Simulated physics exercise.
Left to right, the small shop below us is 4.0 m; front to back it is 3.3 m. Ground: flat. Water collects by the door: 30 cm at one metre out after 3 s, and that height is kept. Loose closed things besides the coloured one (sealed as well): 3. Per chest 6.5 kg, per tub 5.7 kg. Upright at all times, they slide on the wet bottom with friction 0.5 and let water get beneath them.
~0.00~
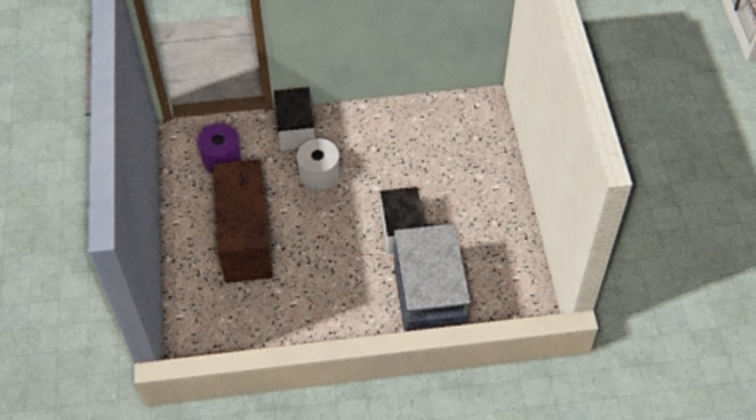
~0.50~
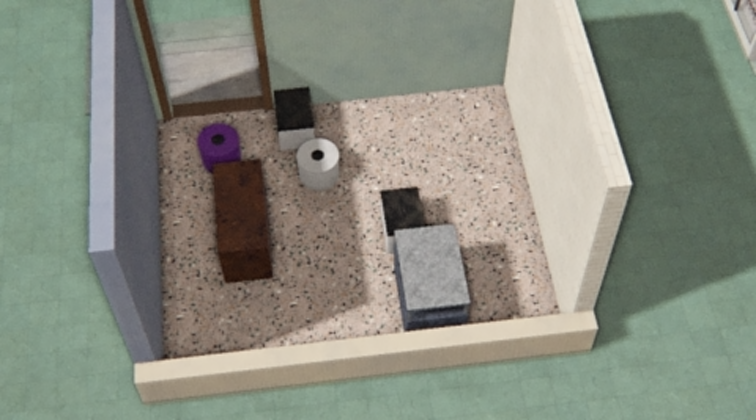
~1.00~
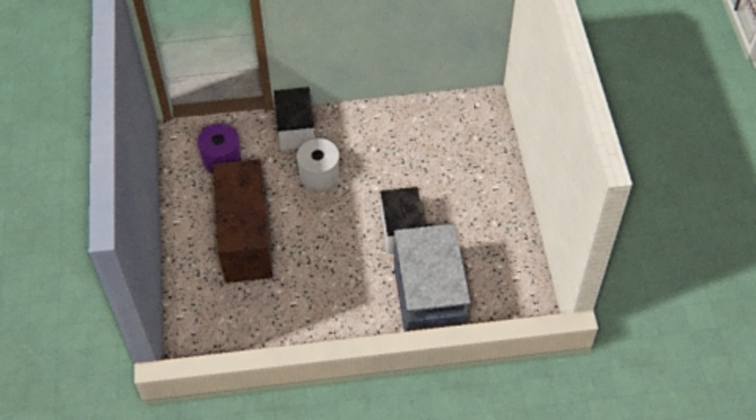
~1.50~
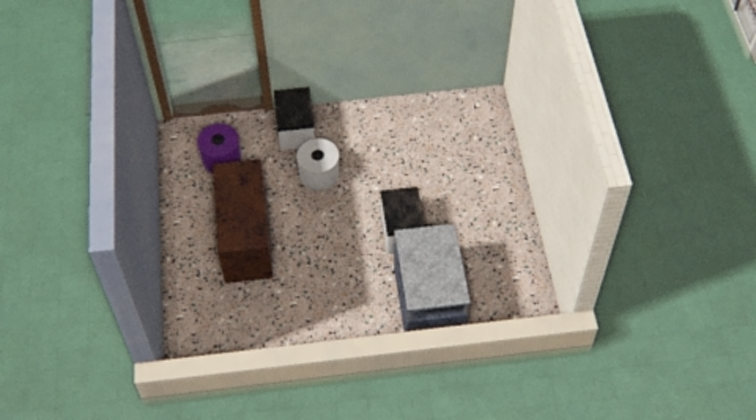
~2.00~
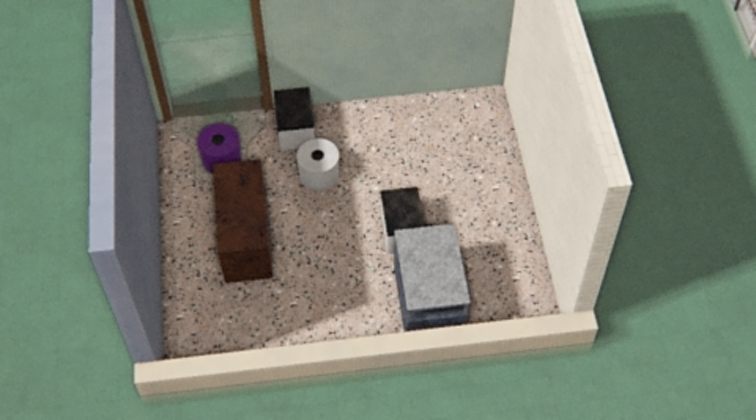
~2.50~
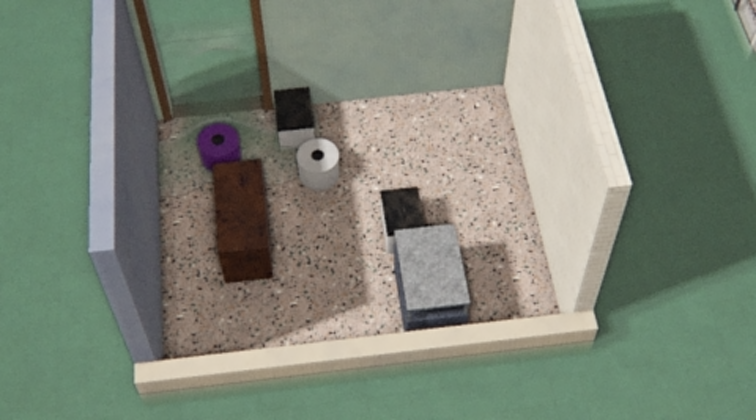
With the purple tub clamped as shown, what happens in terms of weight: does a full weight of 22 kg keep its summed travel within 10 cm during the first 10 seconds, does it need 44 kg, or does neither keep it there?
Neither keeps it there.
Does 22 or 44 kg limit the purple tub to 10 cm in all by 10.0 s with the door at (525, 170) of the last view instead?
That way, only the big mass suffices.
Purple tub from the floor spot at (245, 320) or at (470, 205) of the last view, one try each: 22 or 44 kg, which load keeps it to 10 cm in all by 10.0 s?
Taking them in turn, only the heavier mass keeps it, and only the heavier mass keeps it.
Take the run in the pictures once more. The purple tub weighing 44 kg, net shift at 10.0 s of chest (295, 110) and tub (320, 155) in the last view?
One is off by 140 cm, the other by 60 cm, in the order asked.
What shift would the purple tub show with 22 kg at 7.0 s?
It would be some 30 cm from its spot.
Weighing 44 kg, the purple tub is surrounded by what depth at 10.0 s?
Around 14 cm.
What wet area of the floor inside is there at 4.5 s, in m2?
My estimate is roughly 10.0 m2.
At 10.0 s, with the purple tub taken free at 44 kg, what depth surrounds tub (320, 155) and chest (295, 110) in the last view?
Depths: Near 10 cm, then near 13 cm.
After 3.5 s the purple tub would be 28 cm from its start with 22 kg and 6 cm from its start with 44 kg; 11 cm of water round it then.
After 4.5 s the purple tub would be 28 cm from its start with 22 kg and 23 cm from its start with 44 kg; 11 cm of water round it then.
After 7.0 s the purple tub would be 28 cm from its start with 22 kg and 23 cm from its start with 44 kg; 12 cm of water round it then.
After 10.0 s the purple tub would be 46 cm from its start with 22 kg and 24 cm from its start with 44 kg; 14 cm of water round it then.
